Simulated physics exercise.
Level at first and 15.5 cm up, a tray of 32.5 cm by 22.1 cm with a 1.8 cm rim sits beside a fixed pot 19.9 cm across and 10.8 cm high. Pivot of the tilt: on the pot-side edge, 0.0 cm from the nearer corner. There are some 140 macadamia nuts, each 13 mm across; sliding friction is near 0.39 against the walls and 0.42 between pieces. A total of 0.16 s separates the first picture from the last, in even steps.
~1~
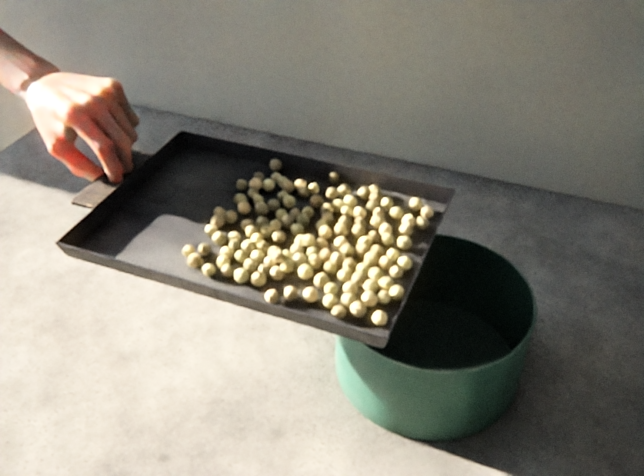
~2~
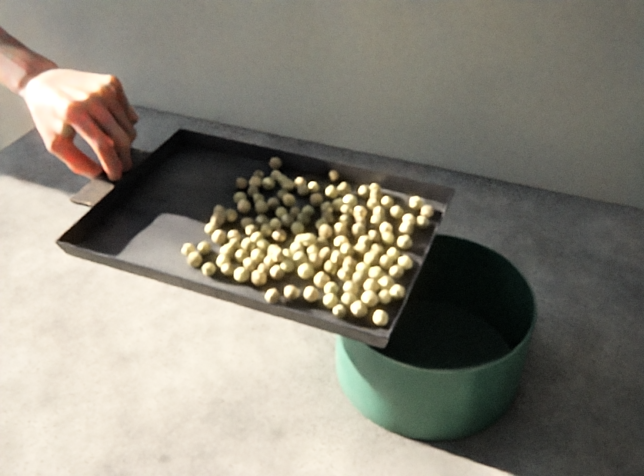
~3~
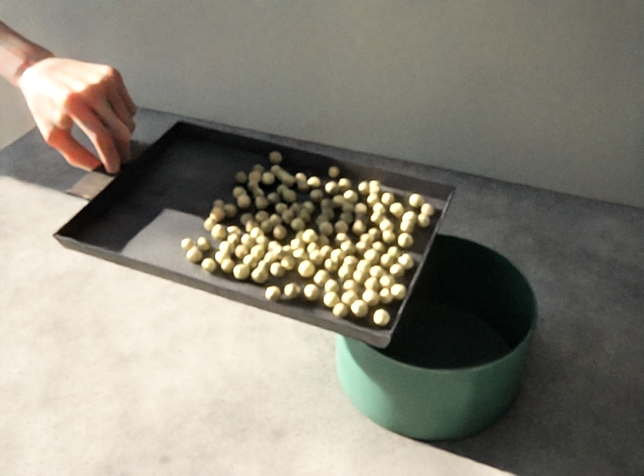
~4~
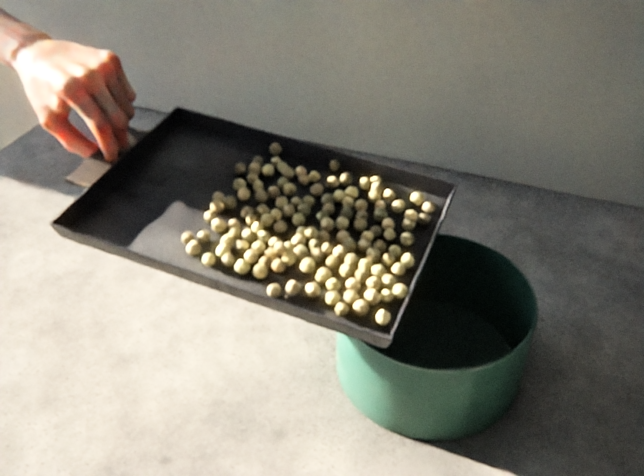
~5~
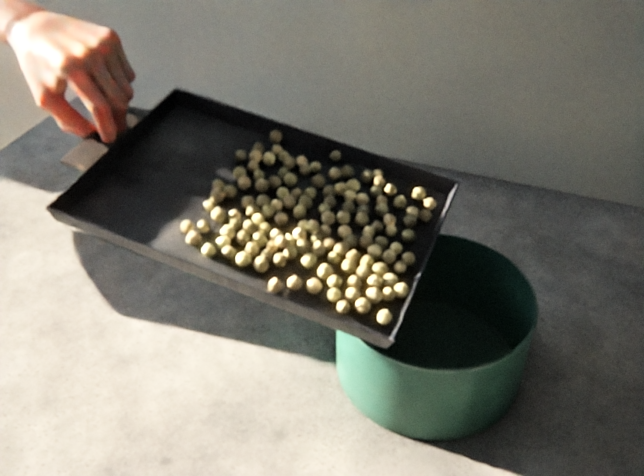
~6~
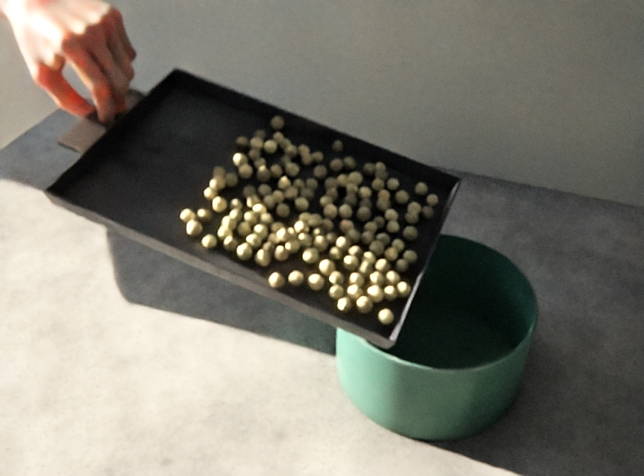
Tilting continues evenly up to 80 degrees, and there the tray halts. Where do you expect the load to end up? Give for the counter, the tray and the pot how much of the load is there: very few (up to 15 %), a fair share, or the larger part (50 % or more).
Counter: The larger part, tray: Very few, pot: A fair share.
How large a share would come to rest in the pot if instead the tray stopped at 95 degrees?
Then about 20 per cent.
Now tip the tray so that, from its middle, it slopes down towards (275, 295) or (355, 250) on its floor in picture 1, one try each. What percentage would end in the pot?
First try: Around 0 percent; second try: Around 65 percent.
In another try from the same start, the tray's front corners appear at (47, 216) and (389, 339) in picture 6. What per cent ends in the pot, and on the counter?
Split: Pot = 0, counter = 100.
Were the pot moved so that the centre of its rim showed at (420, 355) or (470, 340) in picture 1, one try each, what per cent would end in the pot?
Around 90 per cent, then around 75 per cent.
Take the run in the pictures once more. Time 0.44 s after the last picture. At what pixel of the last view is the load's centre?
At that time the load is centred around (421, 244).
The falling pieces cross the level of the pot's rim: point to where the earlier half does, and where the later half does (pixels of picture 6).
Early: About (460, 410); late: About (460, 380).
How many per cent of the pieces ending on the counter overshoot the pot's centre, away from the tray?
Some 90 per cent.
Then, 0.27 s after the last picture, tilt 47 degrees; the tray holds 100 %, the pot 0 %.
Then, 0.44 s after the last picture, tilt 69 degrees; the tray holds 100 %, the pot 0 %.
Then, 0.74 s after the last picture, tilt 80 degrees; the tray holds 25 %, the pot 15 %.
In the end, counter 75 %, tray 0 %, pot 25 %.
